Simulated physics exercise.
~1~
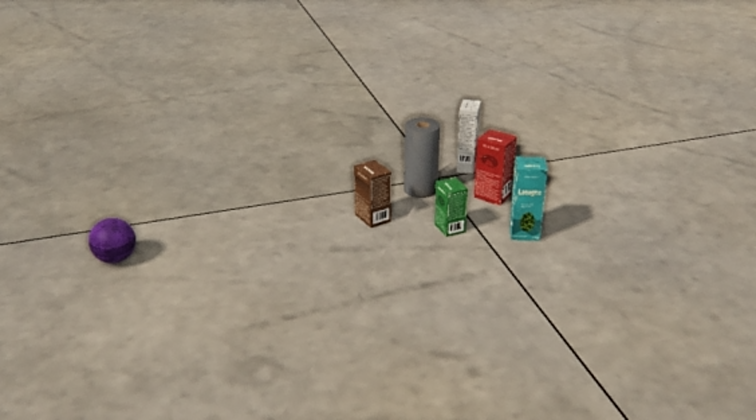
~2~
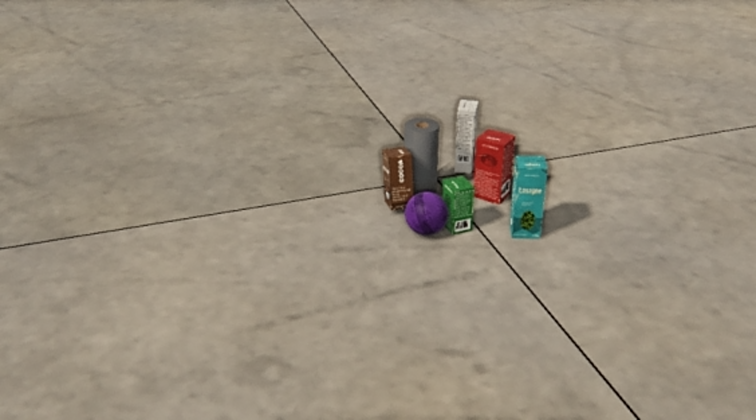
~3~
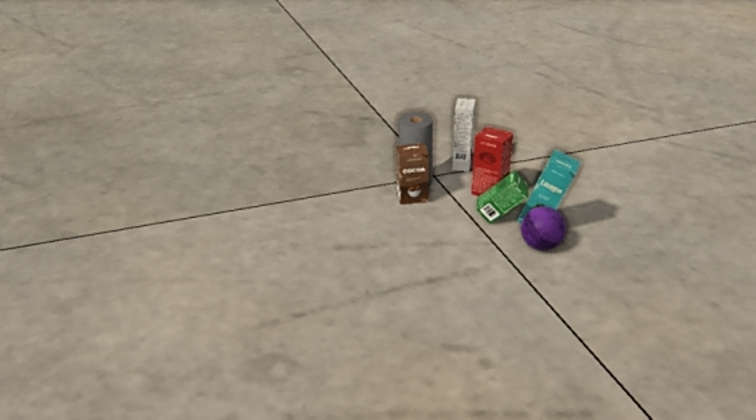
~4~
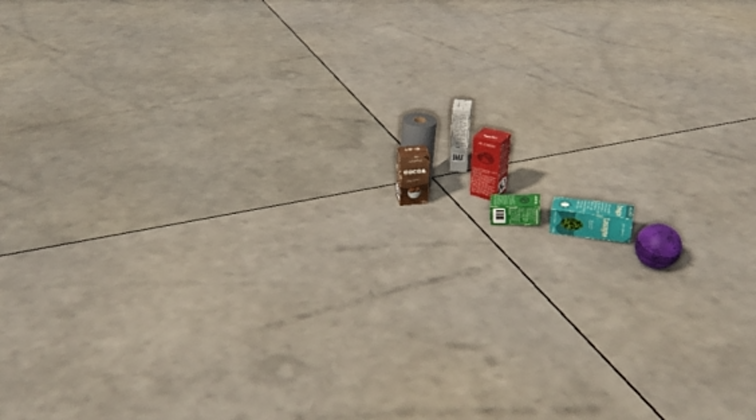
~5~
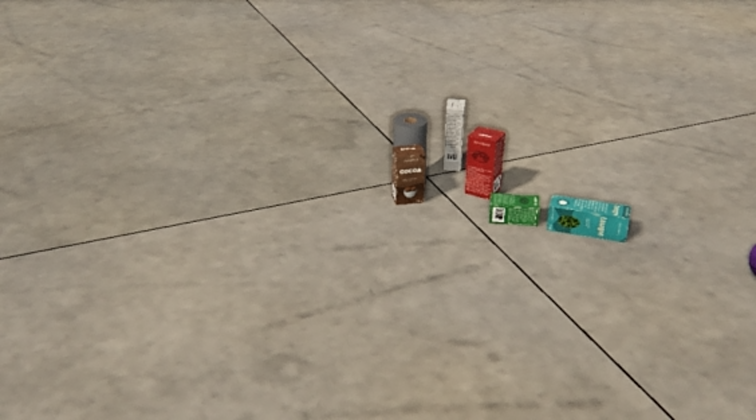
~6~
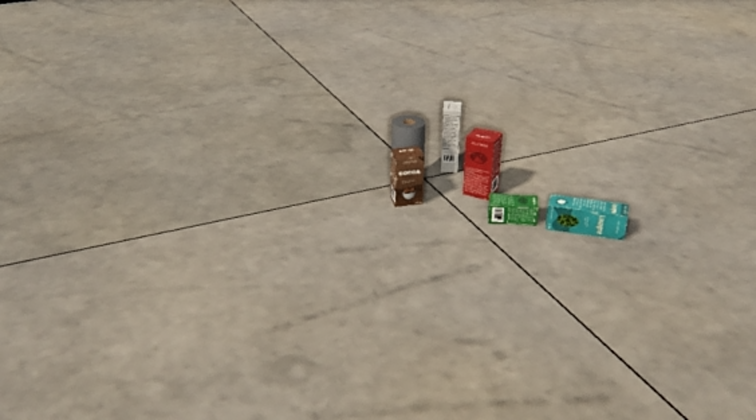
Purple ball rolling right across a concrete floor, bumping a brown carton aside, toppling green and turquoise cartons, and leaving view.
